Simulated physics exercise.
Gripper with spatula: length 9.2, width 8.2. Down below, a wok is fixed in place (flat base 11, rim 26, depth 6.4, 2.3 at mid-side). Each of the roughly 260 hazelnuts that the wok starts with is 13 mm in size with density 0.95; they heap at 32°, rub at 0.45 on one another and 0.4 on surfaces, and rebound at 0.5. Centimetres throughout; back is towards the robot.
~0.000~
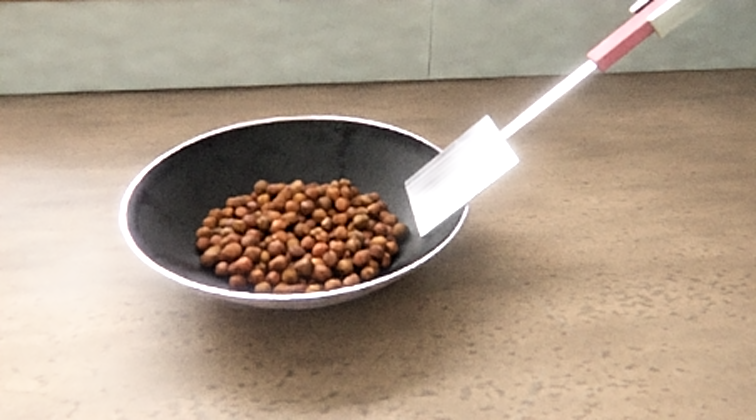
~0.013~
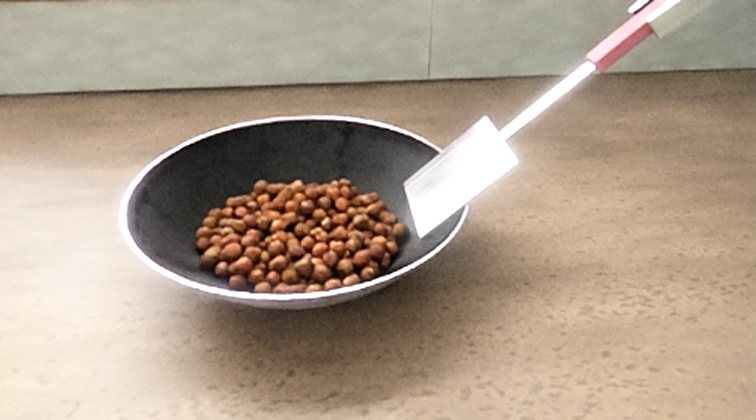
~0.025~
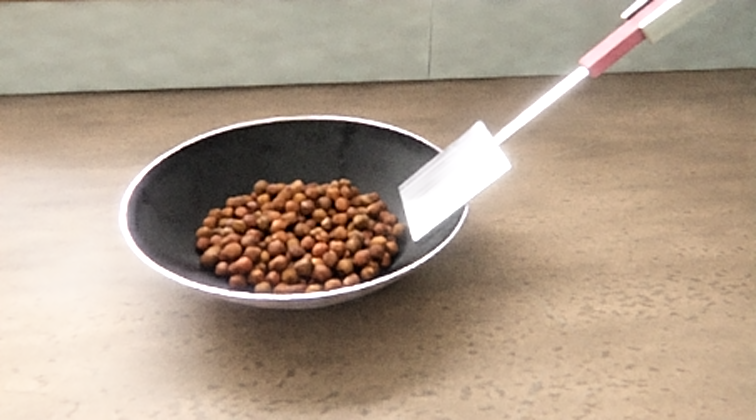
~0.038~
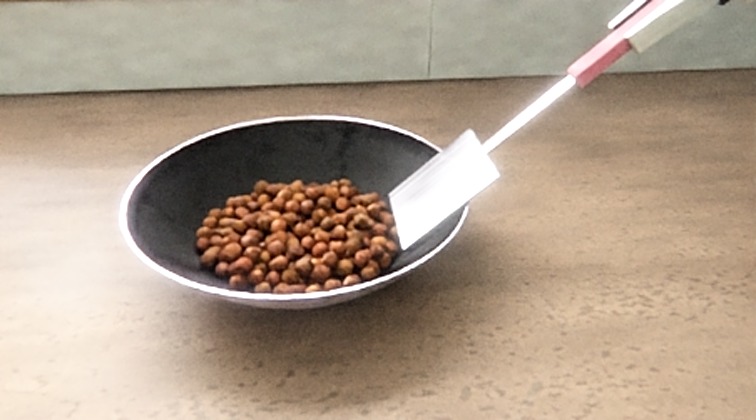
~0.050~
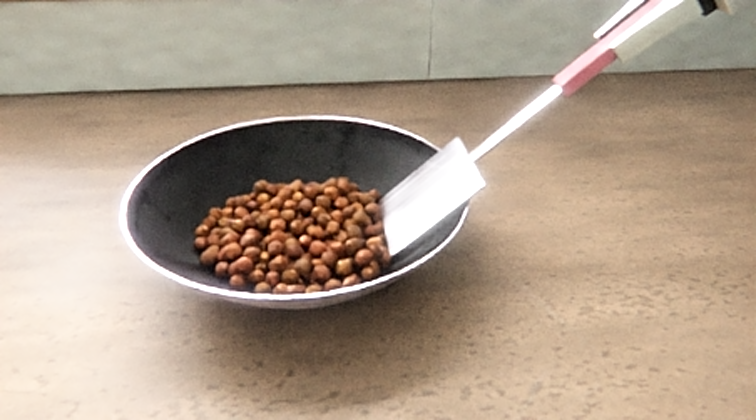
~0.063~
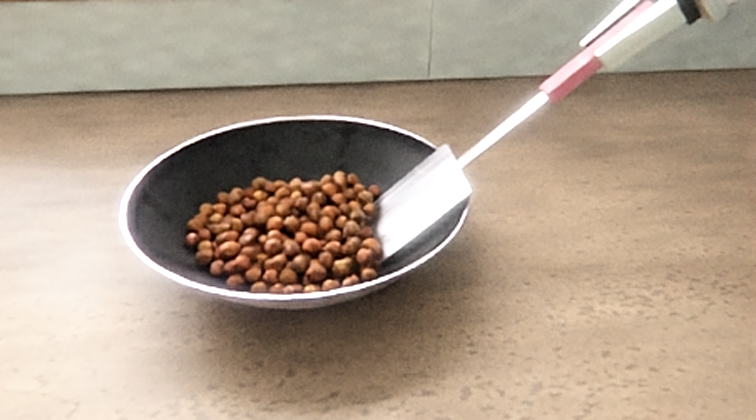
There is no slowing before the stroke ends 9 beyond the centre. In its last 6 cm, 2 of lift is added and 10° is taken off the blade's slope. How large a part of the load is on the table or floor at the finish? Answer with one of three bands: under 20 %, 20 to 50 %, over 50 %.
20 to 50 %.
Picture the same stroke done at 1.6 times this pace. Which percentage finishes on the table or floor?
Some 50 per cent.
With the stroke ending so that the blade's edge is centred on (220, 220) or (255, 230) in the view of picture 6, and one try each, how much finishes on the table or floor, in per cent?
Some 5 and 0 per cent.
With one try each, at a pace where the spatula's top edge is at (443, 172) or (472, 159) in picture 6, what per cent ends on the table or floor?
Some 45 and 25 per cent.
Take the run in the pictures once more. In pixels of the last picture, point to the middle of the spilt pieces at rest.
Roughly at (5, 264) in the final view.
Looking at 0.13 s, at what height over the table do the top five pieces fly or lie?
They are some 6 cm up.
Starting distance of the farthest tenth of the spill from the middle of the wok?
It comes to about 40 cm.
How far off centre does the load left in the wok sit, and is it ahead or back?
What stays is shifted forward by around 3.0 cm.
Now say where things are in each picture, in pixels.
The spatula top edge at (502, 137), sloping 42°; upper third of the load around (296, 227), from x 205 to 400, top at y 185; 265 in the wok, in the first frame.
The spatula top edge at (501, 138), sloping 42°; upper third of the load around (296, 227), from x 205 to 400, top at y 185, in the second frame.
The spatula top edge at (495, 143), sloping 42°; upper third of the load around (296, 227), from x 205 to 400, top at y 185, in the third frame.
The spatula top edge at (484, 151), sloping 42°; upper third of the load around (294, 227), from x 205 to 395, top at y 185, in the fourth frame.
The spatula top edge at (471, 159), sloping 42°; upper third of the load around (305, 227), from x 200 to 385, top at y 185, in the fifth frame.
The spatula top edge at (459, 166), sloping 42°; upper third of the load around (294, 225), from x 190 to 375, top at y 180; 265 in the wok, in the sixth frame.
After 0.13 s, sloping 42°, highest piece 6 above the table; 265 in the wok.
After 0.20 s, sloping 39°, highest piece 7 above the table; 265 in the wok.
After 0.44 s, sloping 32°, highest piece 10 above the table; 174 in the wok, 47 on the table or floor, 44 on the blade or in flight.
After 1.49 s, sloping 32°, highest piece 5 above the table; 173 in the wok, 92 on the table or floor.
In the end, 173 in the wok, 92 on the table or floor. That is 35 % on the table or floor.
